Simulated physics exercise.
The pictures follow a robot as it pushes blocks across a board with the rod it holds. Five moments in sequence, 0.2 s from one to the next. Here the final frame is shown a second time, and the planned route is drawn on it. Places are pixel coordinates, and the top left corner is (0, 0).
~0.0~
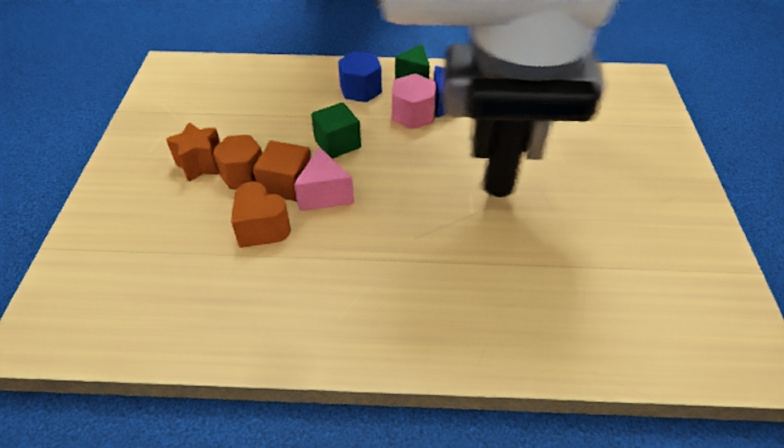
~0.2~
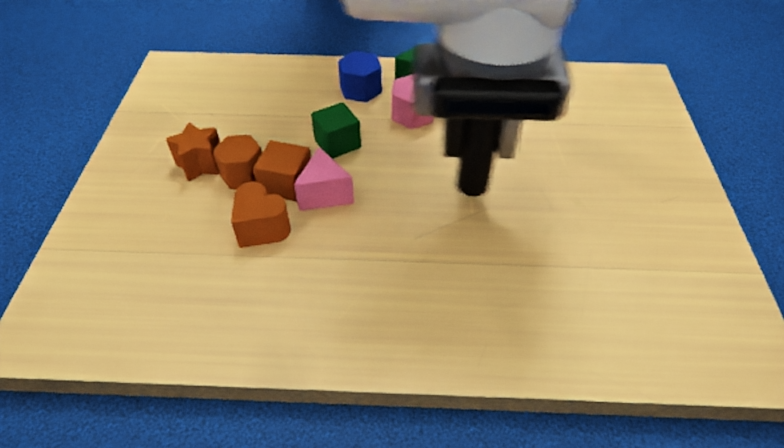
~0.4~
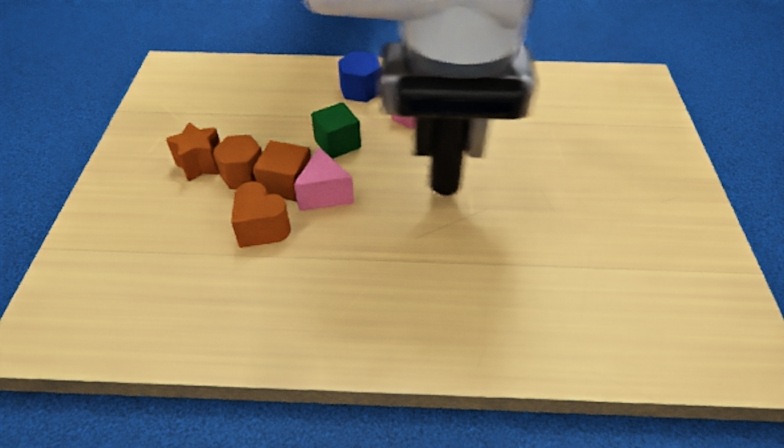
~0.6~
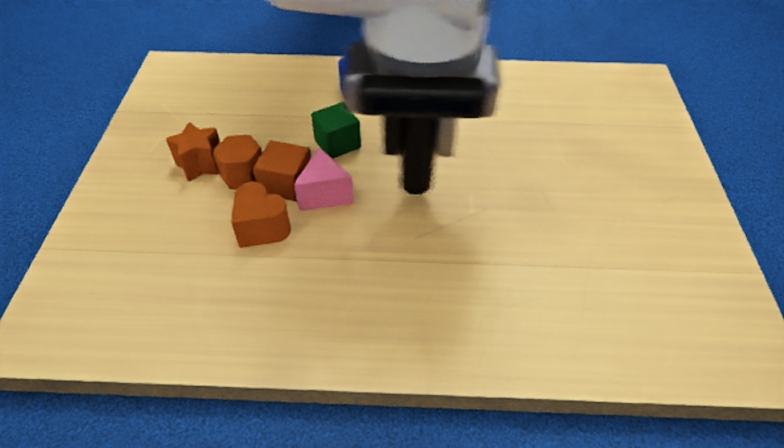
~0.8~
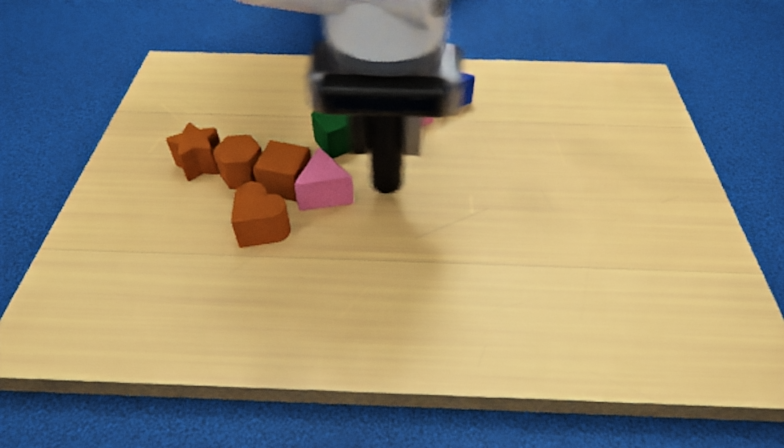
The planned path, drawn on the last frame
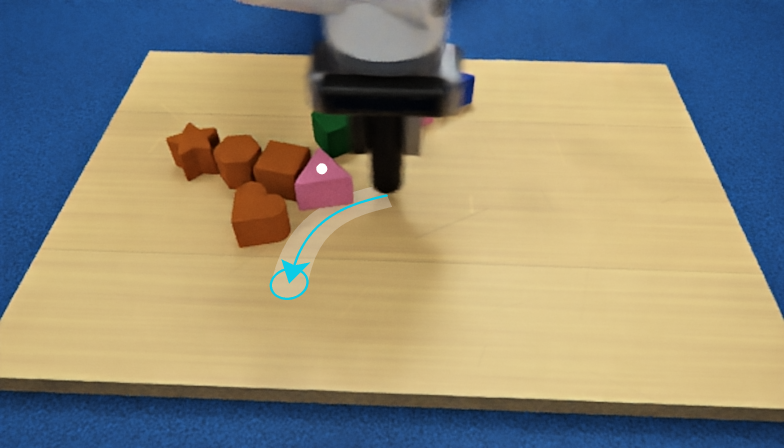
At first, a robot arm holds a dark rod over the right half of a wooden board, away from a cluster of orange blocks and a pink triangular block. The rod then moves steadily left, ending just right of the pink block, while the blocks stay still.
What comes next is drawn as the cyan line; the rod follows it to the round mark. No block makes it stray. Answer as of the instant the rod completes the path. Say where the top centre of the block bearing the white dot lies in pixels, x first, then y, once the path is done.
The top centre is at (280, 191).
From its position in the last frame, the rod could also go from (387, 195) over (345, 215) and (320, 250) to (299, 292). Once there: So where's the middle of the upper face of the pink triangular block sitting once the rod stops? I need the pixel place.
At the end it should sit near (295, 184).
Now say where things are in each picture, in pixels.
Lower end of the rod at (499, 186), tops of blocks, orange star at (192, 137), orange six-sided block at (237, 148), orange heart-shaped block at (255, 202), orange four-sided block at (282, 157), pink triangular block at (322, 169), in the first frame.
Rod at (472, 185), blocks as before, in the second frame.
Rod at (445, 184), blocks as before, in the third frame.
Rod at (416, 183), blocks as before, in the fourth frame.
Rod at (387, 182), orange star at (192, 137), orange six-sided block at (237, 148), orange heart-shaped block at (255, 202), orange four-sided block at (282, 157), pink triangular block at (322, 169), in the fifth frame.
The drawn path runs from (387, 195) through (341, 210) and (306, 241) to (289, 283); the dot is on the pink triangular block.
The first path, step by step. One third of the way, rod at (339, 198); orange six-sided block at (234, 146); orange four-sided block at (274, 157), turned 20° clockwise; pink triangular block at (302, 180), turned 30° clockwise.
Two thirds of the way, rod at (303, 229); orange star at (189, 137); orange six-sided block at (231, 142); orange heart-shaped block at (236, 207); orange four-sided block at (270, 158), turned 35° clockwise; pink triangular block at (280, 191), turned 65° clockwise.
At the end, rod at (286, 271); orange star at (189, 137); orange six-sided block at (231, 142); orange heart-shaped block at (236, 207); orange four-sided block at (270, 158), turned 35° clockwise; pink triangular block at (280, 191), turned 65° clockwise.
